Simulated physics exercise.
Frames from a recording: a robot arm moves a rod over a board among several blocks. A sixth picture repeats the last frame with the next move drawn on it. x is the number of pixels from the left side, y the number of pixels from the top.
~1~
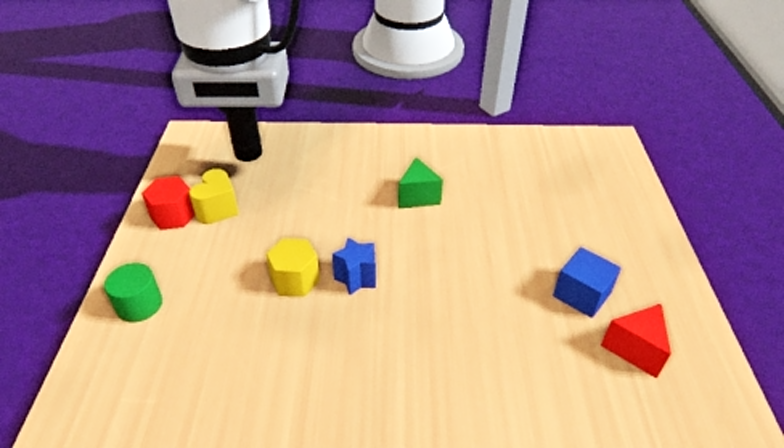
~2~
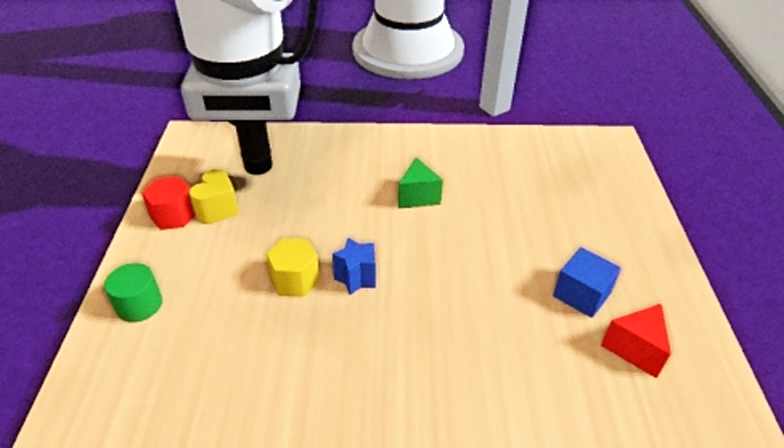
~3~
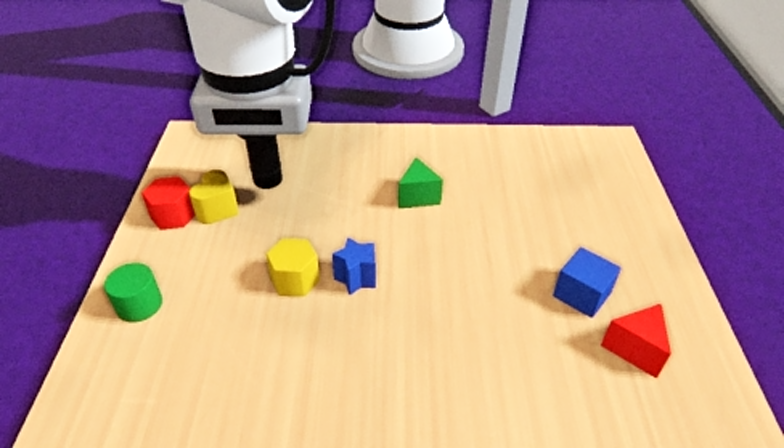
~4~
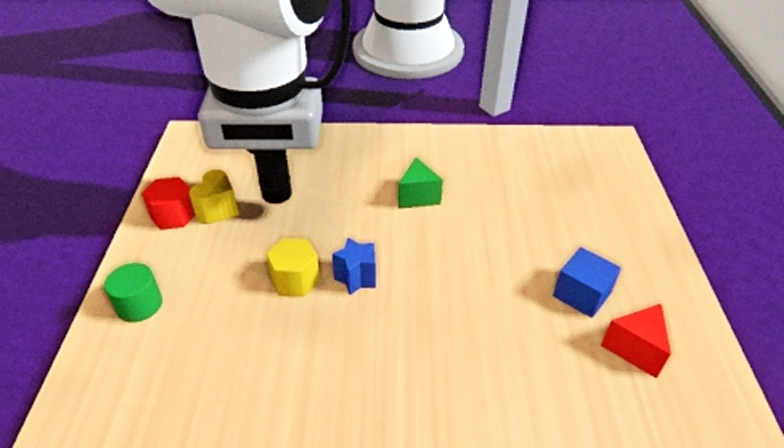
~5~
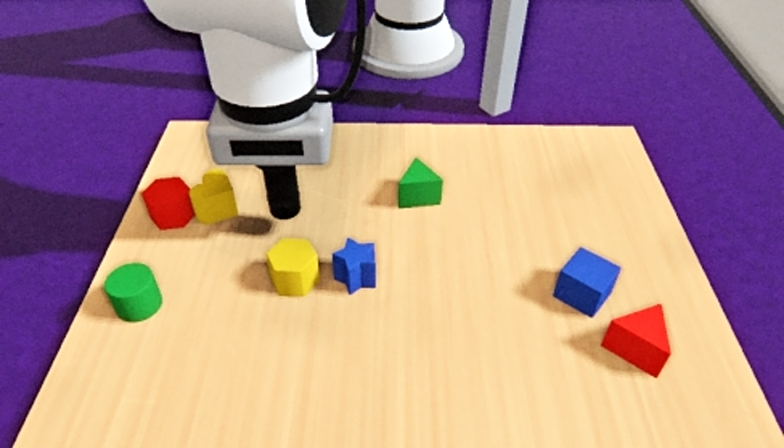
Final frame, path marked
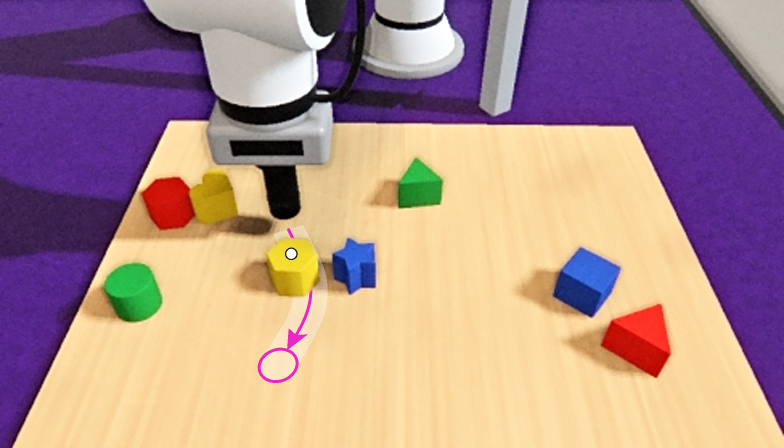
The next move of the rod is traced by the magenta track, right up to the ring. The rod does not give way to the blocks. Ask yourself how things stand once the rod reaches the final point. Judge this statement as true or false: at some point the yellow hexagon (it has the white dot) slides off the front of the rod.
This is false.
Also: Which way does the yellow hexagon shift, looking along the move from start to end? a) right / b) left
My answer is option a.
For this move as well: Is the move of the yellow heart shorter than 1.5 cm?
Yes, that is what happens.
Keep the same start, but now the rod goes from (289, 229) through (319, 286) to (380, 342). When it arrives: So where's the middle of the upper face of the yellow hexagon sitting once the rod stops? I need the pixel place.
It will end up at (295, 297).
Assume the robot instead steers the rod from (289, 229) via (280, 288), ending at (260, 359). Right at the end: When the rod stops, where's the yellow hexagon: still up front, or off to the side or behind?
The rod loses it on the way.
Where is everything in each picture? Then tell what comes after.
In the first frame, lower end of the rod (249, 155), tops of blocks, yellow heart (212, 184), yellow hexagon (291, 254), blue star block (356, 252).
In the second frame, rod (259, 167), blocks as before.
In the third frame, rod (268, 181), blocks as before.
In the fourth frame, rod (277, 195), blocks as before.
In the fifth frame, rod (286, 211), yellow heart (212, 184), yellow hexagon (291, 254), blue star block (356, 252).
The drawn path runs from (289, 229) over (306, 267) and (307, 313) to (278, 365); the dot is on the yellow hexagon.
On the path given first. One third of the way, rod (304, 249); yellow hexagon (292, 271), turned 15° clockwise.
Two thirds of the way, rod (304, 295); yellow hexagon (281, 322), turned 35° clockwise.
At the end, rod (274, 347); yellow heart not moved; yellow hexagon (257, 380), turned 15° clockwise; blue star block not moved.
